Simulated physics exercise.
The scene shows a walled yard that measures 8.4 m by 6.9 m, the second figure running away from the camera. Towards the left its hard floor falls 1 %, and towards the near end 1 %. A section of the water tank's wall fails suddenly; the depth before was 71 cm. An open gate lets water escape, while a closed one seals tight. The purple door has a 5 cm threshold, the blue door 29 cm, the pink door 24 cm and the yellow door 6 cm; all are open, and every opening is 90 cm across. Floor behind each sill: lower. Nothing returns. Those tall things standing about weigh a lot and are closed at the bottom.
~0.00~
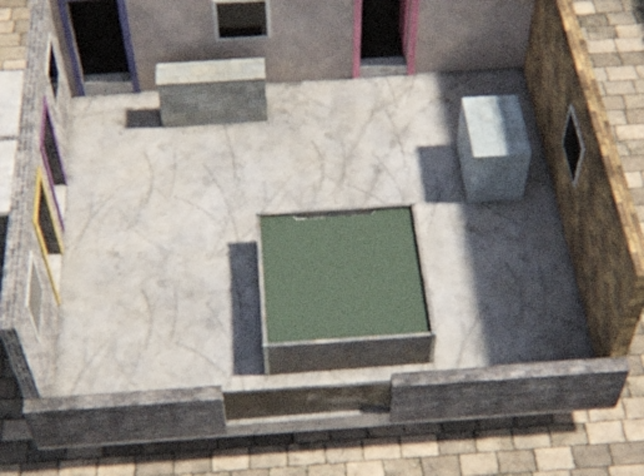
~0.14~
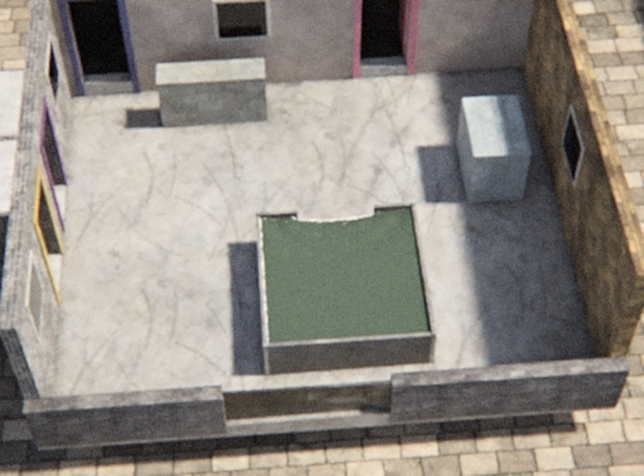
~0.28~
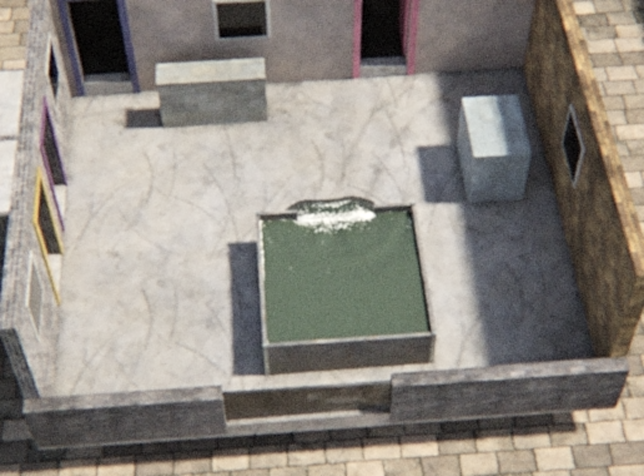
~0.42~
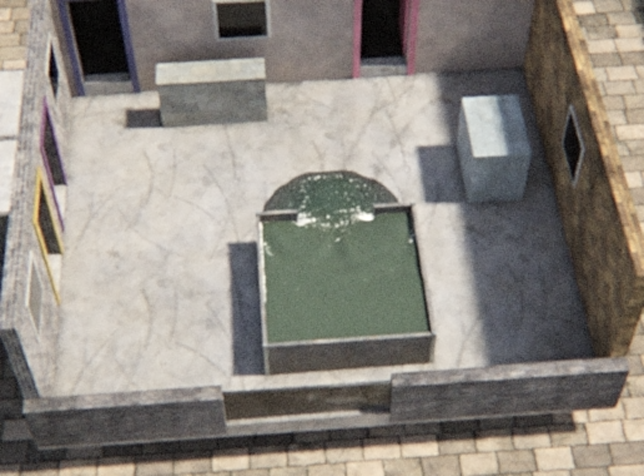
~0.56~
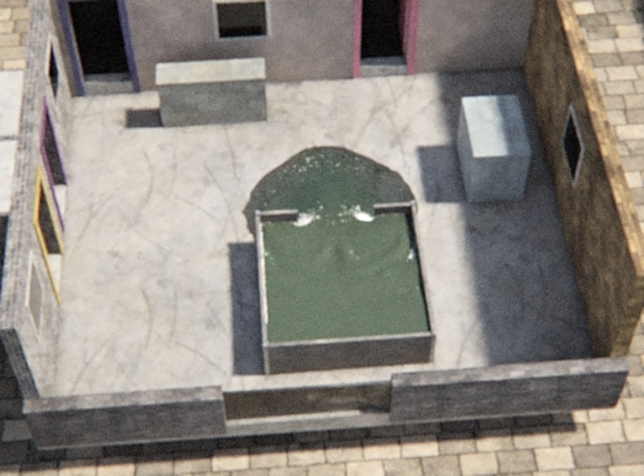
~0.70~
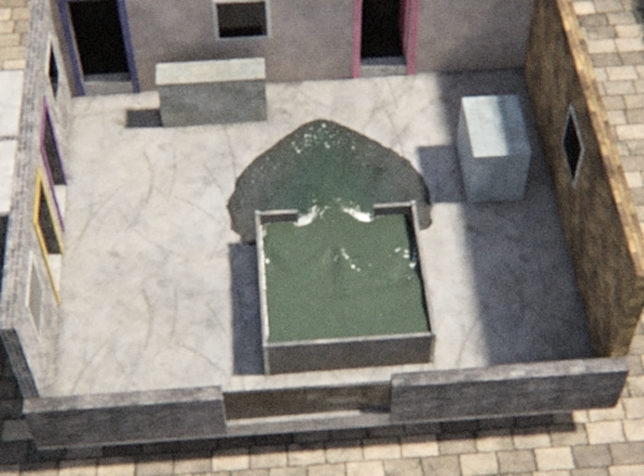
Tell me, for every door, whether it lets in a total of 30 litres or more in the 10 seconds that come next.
For every door: The purple door does; the blue door does not; the pink door does not; the yellow door does not.
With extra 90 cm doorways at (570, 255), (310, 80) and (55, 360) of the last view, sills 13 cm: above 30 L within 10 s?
First doorway falls short, second gets there, third falls short.
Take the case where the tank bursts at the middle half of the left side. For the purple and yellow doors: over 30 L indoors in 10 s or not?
Here's how it goes: Purple exceeds it, yellow exceeds it.
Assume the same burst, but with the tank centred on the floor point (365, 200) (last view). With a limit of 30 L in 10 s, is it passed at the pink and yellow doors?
Pink gets more than that, yellow gets no more than that.
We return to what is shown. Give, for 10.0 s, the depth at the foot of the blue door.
Depth: ~ 9.5 cm.
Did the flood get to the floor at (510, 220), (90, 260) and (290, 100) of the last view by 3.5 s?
First spot bone dry, second bone dry, third soaked.
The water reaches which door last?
Result: Yellow door.
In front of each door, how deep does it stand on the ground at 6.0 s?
Readings (cm): Purple = 10; blue = 14; pink = 14; yellow = 7.
After 1.4 s water covers 25 % of the floor and is deepest (42 cm) near (330, 235); purple door not reached, blue door not reached, pink door 13 cm at the sill, 0 L in, yellow door not reached.
After 2.2 s water covers 35 % of the floor and is deepest (38 cm) near (330, 235); purple door not reached, blue door not reached, pink door 25 cm at the sill, 0 L in, yellow door not reached.
After 3.5 s water covers 45 % of the floor and is deepest (30 cm) near (515, 69); purple door 10 cm at the sill, 0 L in, blue door 7 cm at the sill, 0 L in, pink door 21 cm at the sill, 3 L in, yellow door not reached.
After 6.0 s water covers 70 % of the floor and is deepest (19 cm) near (518, 119); purple door 10 cm at the sill, 40 L in, blue door 14 cm at the sill, 0 L in, pink door 14 cm at the sill, 4 L in, yellow door 7 cm at the sill, 0 L in.
After 10.0 s water covers 95 % of the floor and is deepest (18 cm) near (324, 404); purple door 10 cm at the sill, 102 L in, blue door 9 cm at the sill, 0 L in, pink door 11 cm at the sill, 4 L in, yellow door 8 cm at the sill, 5 L in.
